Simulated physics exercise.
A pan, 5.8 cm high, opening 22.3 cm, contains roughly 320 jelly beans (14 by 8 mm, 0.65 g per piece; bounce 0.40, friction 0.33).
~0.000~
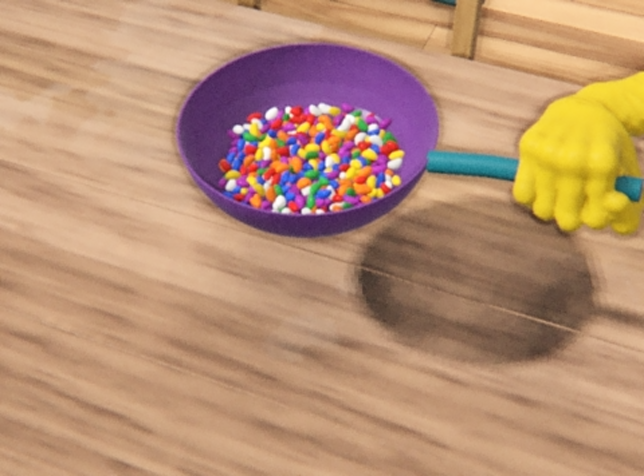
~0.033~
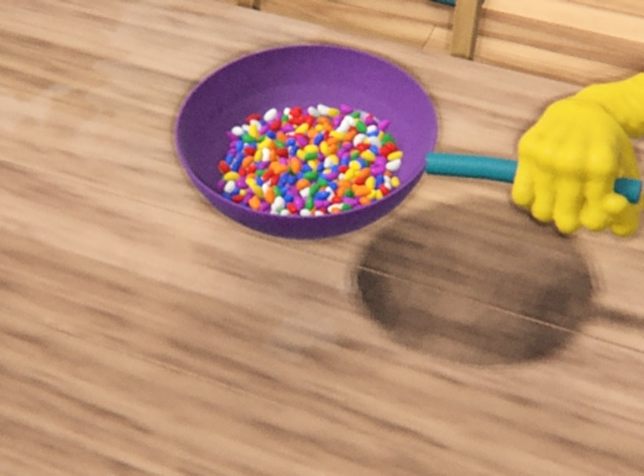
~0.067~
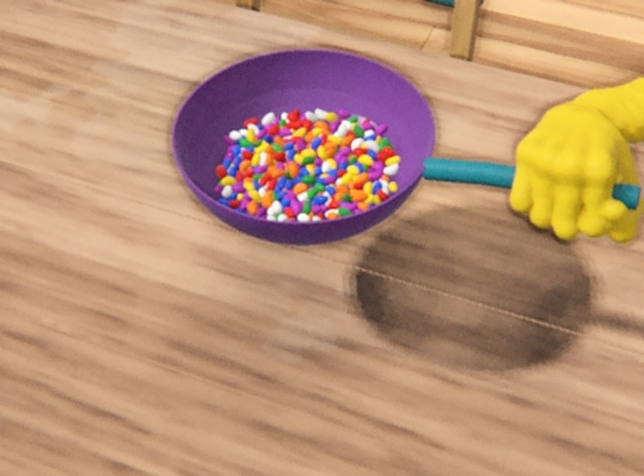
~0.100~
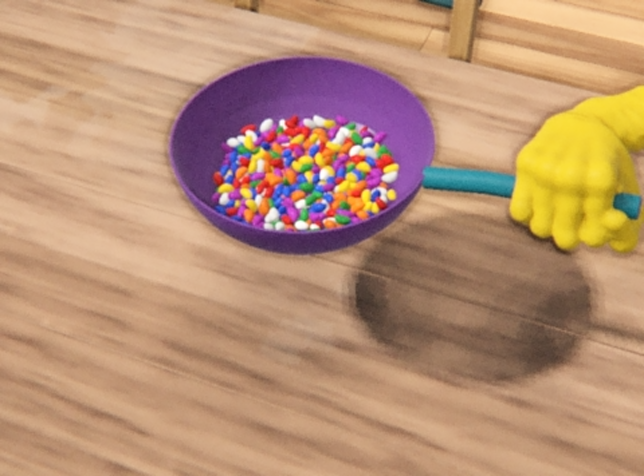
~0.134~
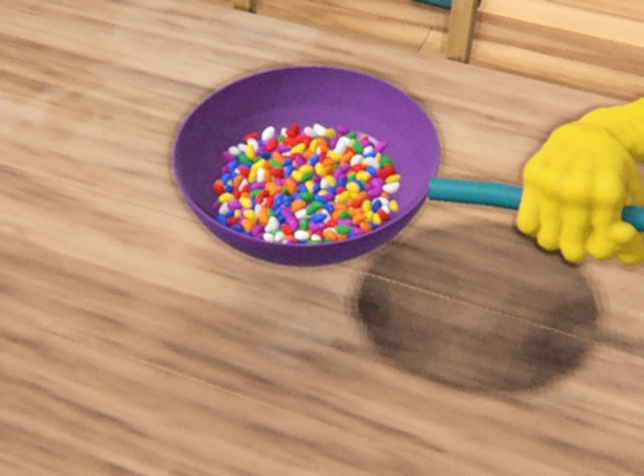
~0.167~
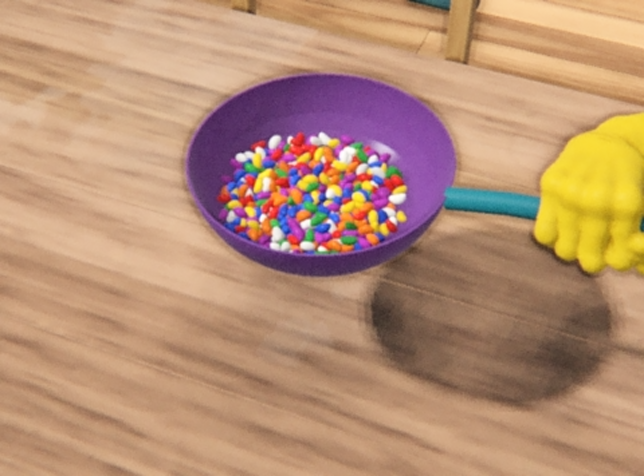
Yellow-gloved hand holding a purple pan of colourful jelly beans above a wooden surface, moving it slightly downward, then a little right.
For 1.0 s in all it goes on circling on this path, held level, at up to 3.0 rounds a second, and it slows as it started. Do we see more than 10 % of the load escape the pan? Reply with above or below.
Below.
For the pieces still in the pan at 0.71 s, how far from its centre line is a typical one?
I'd say close to 5.5 cm.
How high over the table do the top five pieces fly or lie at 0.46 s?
Roughly 20 cm.
After 0.46 s, pan 100 %; middle of the pieces not yet landed near (342, 156).
After 0.71 s, pan 100 %; middle of the pieces not yet landed near (332, 167).
After 0.93 s, pan 100 %; middle of the pieces not yet landed near (329, 191).
After 1.15 s, pan 100 %; middle of the pieces not yet landed near (349, 191).
By 1.4 s all is still; pan 100 %.
